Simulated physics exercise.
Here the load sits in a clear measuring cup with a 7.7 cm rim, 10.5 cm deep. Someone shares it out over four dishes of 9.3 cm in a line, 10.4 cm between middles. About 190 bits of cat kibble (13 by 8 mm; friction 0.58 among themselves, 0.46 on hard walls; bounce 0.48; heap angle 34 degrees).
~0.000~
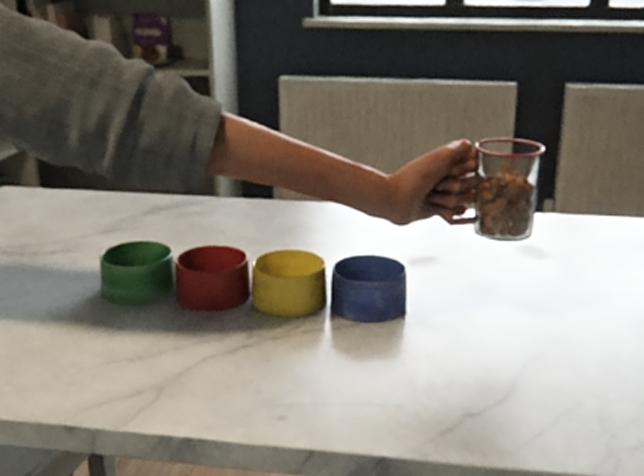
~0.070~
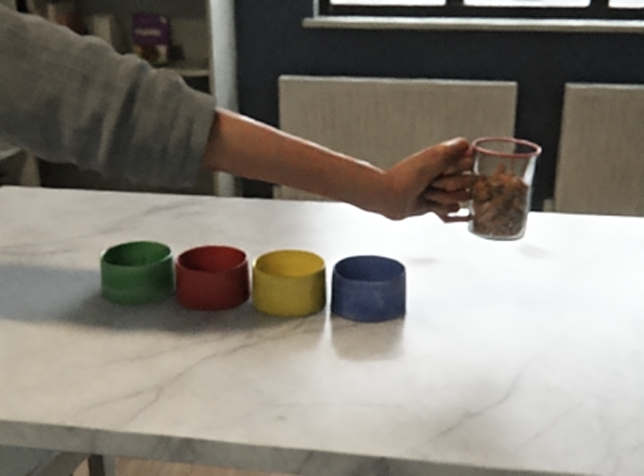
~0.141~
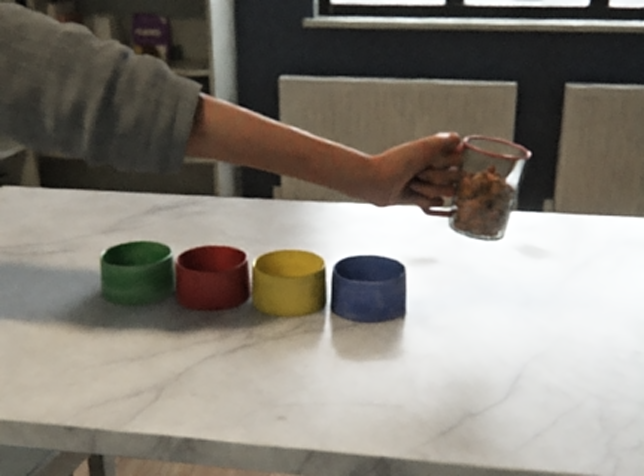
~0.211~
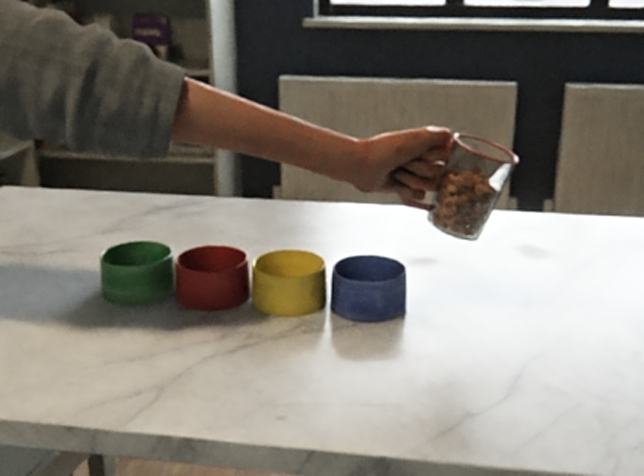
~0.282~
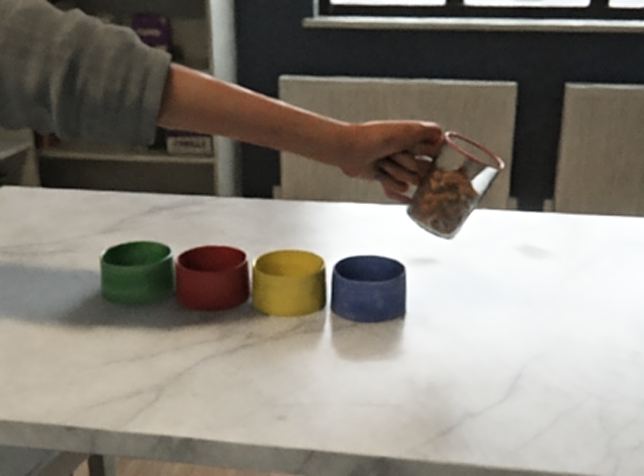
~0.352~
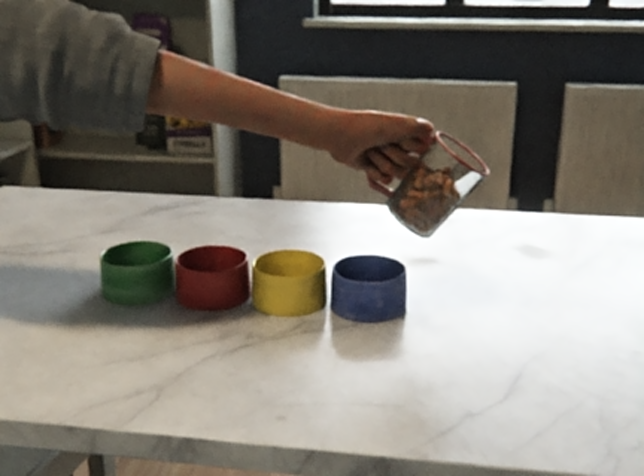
A hand moves a clear cup of brown pieces left while steadily tilting it rightward.
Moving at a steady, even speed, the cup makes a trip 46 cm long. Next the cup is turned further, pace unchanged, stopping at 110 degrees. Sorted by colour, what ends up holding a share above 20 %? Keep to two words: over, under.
At the end, red: I'd say it gets more than a fifth, blue: I'd say it gets a fifth at most, green: I'd say it gets a fifth at most, yellow: I'd say it gets more than a fifth, counter: I'd say it gets a fifth at most.
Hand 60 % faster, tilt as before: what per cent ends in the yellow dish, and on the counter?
Then the yellow dish gets 0 and the counter 0.
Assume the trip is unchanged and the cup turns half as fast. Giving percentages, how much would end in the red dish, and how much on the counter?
Then red 90 and counter 0.
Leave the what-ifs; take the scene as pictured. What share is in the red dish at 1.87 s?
So far, roughly 20 per cent.
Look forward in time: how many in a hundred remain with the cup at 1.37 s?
50 %.
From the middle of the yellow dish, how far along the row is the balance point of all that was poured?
6 cm or so, leftwards.
After 0.97 s, tilt 108 degrees; cup holds 95 %, blue 5 %.
After 1.37 s, tilt 110 degrees; cup holds 50 %, blue 5 %, yellow 35 %.
Then, at 1.87 s, tilt 110 degrees; cup holds 30 %, red 20 %, blue 5 %, yellow 35 %.
In the end, at 3.9 s, red 50 %, blue 5 %, green 0 %, yellow 35 %, counter 5 %, cup 5 %.
